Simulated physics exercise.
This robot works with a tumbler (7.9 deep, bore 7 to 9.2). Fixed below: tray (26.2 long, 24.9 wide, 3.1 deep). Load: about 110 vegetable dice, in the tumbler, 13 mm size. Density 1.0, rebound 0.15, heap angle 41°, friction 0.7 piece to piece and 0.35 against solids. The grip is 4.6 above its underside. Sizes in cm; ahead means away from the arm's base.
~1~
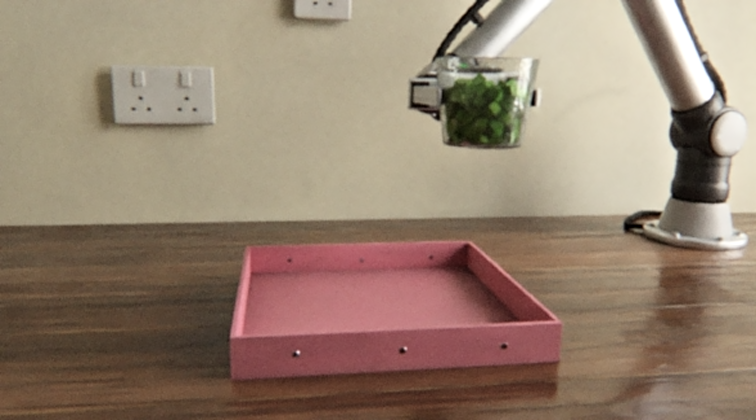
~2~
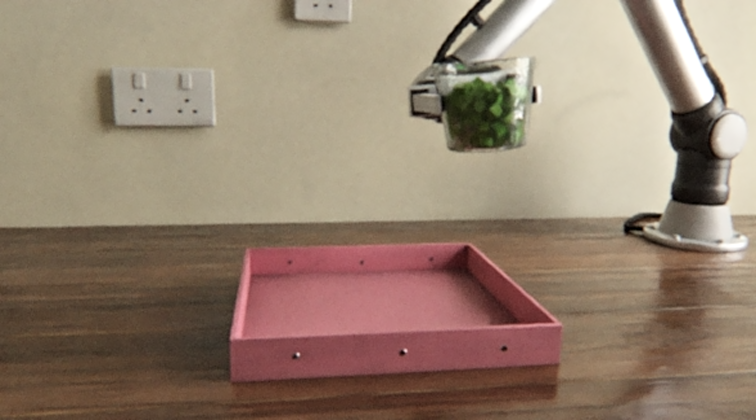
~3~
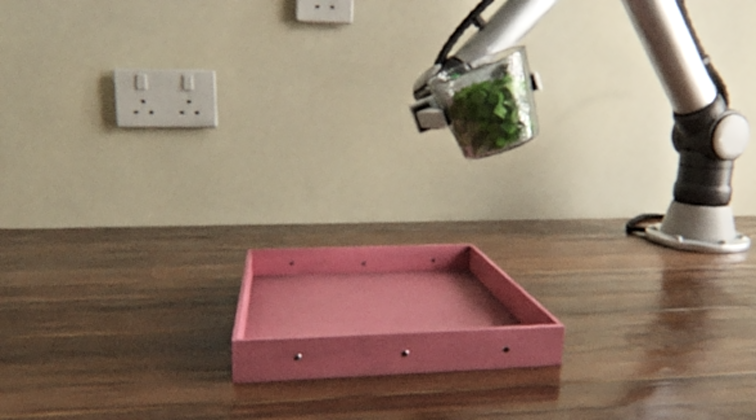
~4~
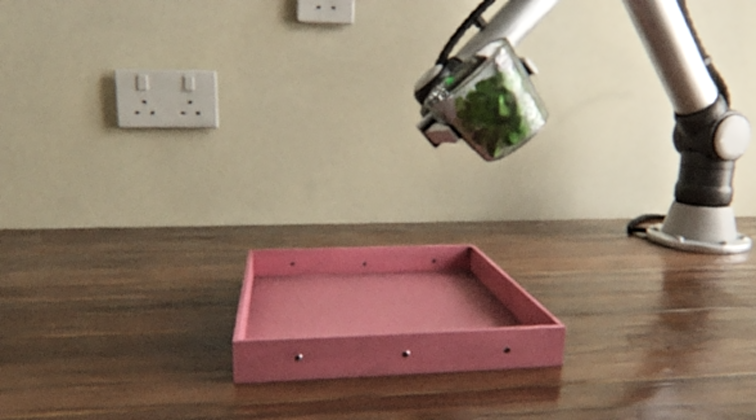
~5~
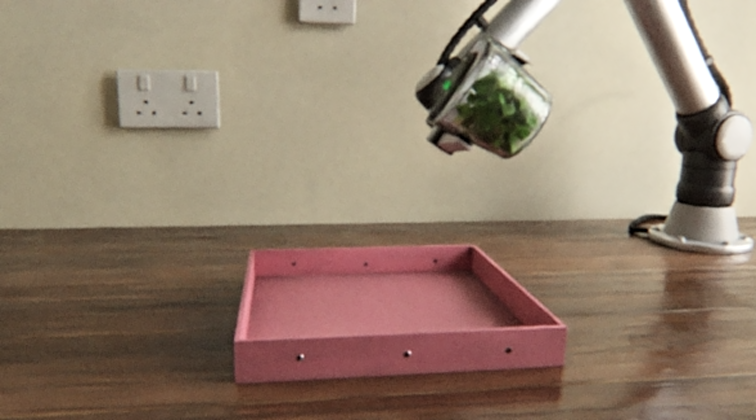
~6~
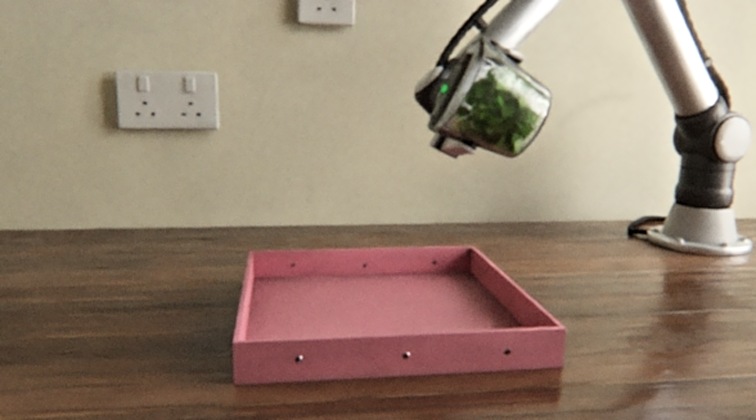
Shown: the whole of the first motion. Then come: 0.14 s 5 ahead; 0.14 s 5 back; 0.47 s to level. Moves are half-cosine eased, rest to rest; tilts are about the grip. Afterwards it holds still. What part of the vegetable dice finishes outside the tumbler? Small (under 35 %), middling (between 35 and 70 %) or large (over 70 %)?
Answer: Small; under 35 % of the vegetable dice finish outside the tumbler.
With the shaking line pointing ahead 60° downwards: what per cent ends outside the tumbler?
Some 0 per cent.
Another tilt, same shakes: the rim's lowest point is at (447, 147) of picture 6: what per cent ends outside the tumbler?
About 85 per cent.
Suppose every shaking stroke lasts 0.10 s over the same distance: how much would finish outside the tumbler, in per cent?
Then about 50 per cent.
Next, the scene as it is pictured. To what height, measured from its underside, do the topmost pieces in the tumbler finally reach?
Roughly 8.0 cm.
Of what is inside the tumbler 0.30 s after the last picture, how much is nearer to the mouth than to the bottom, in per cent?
Some 45 per cent.
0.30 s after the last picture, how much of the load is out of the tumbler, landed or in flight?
Some 20 per cent.
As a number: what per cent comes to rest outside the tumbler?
About 20 per cent.
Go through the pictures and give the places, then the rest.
The first frame shows tumbler middle at (484, 104), level; upper third of the load around (486, 95), from x 450 to 520, top at y 80; 111 in the tumbler.
The second frame shows tumbler middle at (485, 106), tilted 6° forward; upper third of the load around (492, 96), from x 450 to 520, top at y 85.
The third frame shows tumbler middle at (489, 106), tilted 22° forward; upper third of the load around (496, 97), from x 455 to 530, top at y 85.
The fourth frame shows tumbler middle at (492, 106), tilted 42° forward; upper third of the load around (504, 94), from x 460 to 535, top at y 75.
The fifth frame shows tumbler middle at (494, 104), tilted 58° forward; upper third of the load around (508, 89), from x 465 to 540, top at y 70.
The sixth frame shows tumbler middle at (494, 105), tilted 64° forward; upper third of the load around (507, 89), from x 460 to 540, top at y 70; 111 in the tumbler.
Then, 0.30 s after the last picture, tilted 64° forward, highest piece 22 above the table; 90 in the tumbler, 21 in flight or on a rim.
Then, 0.60 s after the last picture, tilted 15° forward, highest piece 24 above the table; 87 in the tumbler, 24 in the tray.
Then, 0.95 s after the last picture, level, highest piece 24 above the table; 87 in the tumbler, 24 in the tray.
Then, 2.00 s after the last picture, level, highest piece 24 above the table; 87 in the tumbler, 24 in the tray.
Final count, 87 in the tumbler, 24 in the tray. That is 22 % outside the tumbler.
